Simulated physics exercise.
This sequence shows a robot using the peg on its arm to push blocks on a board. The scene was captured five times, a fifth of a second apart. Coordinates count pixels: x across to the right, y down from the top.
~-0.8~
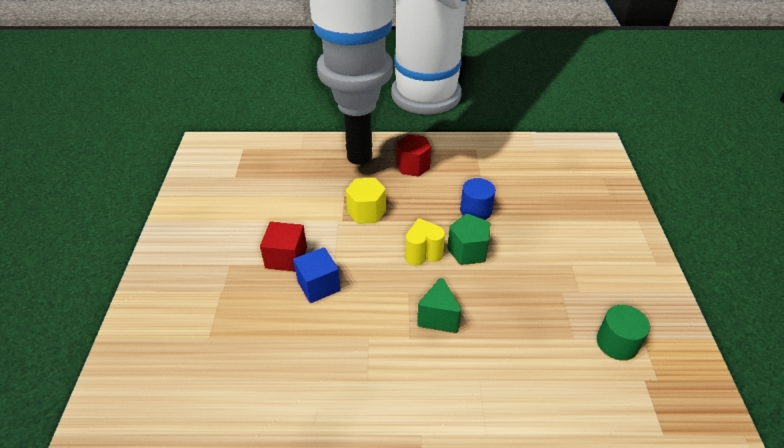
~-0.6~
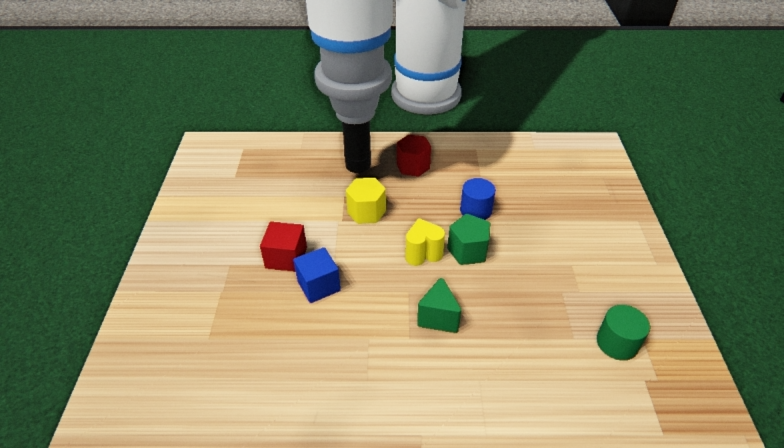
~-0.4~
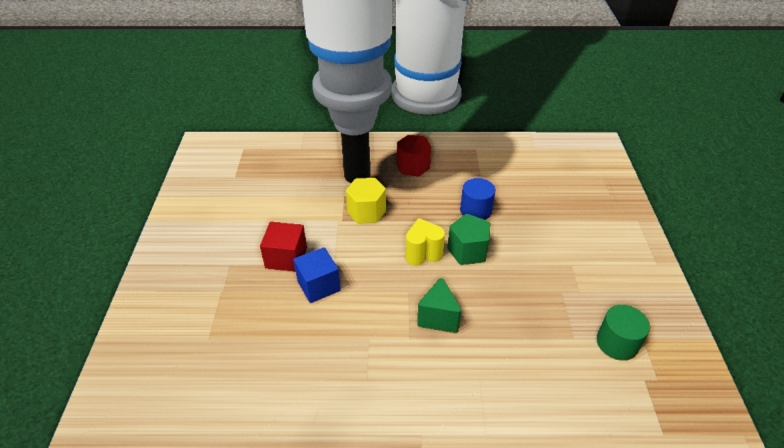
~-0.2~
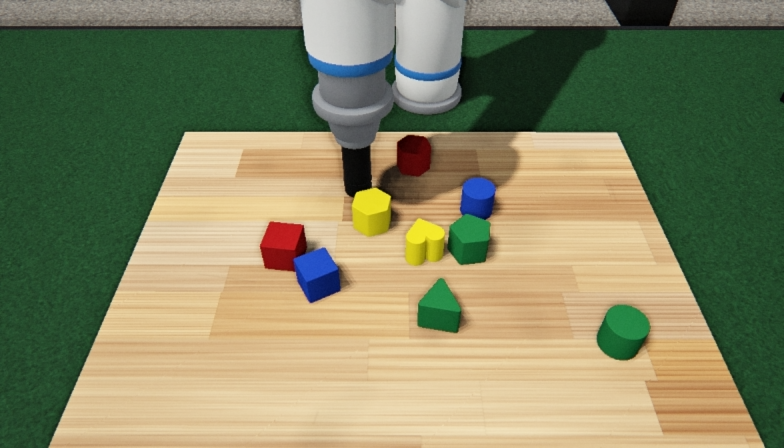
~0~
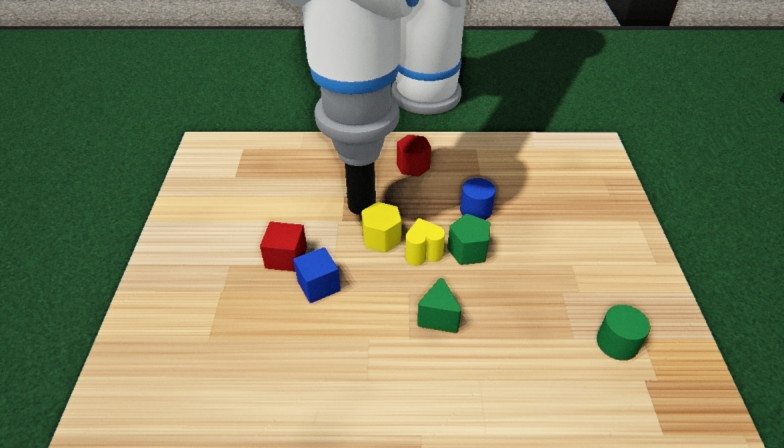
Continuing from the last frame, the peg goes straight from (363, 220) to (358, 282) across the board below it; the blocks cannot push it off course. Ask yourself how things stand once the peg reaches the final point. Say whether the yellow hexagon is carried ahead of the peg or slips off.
It lies beside or behind the peg.
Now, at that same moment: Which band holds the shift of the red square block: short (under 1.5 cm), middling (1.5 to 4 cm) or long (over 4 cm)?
It goes hardly anywhere, under 1.5 cm.
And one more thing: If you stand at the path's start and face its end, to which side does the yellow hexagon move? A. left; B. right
It's A.
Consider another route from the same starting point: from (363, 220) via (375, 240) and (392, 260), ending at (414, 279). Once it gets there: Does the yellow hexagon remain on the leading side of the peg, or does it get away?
I expect it to be in front.
The first path, step by step. Halfway along, peg (359, 236); yellow hexagon (391, 233), turned 40° anticlockwise; yellow heart block (427, 232).
At the end, peg (358, 268); red square block in place; blue square block in place; yellow hexagon (392, 236), turned 50° anticlockwise; yellow heart block (429, 232).
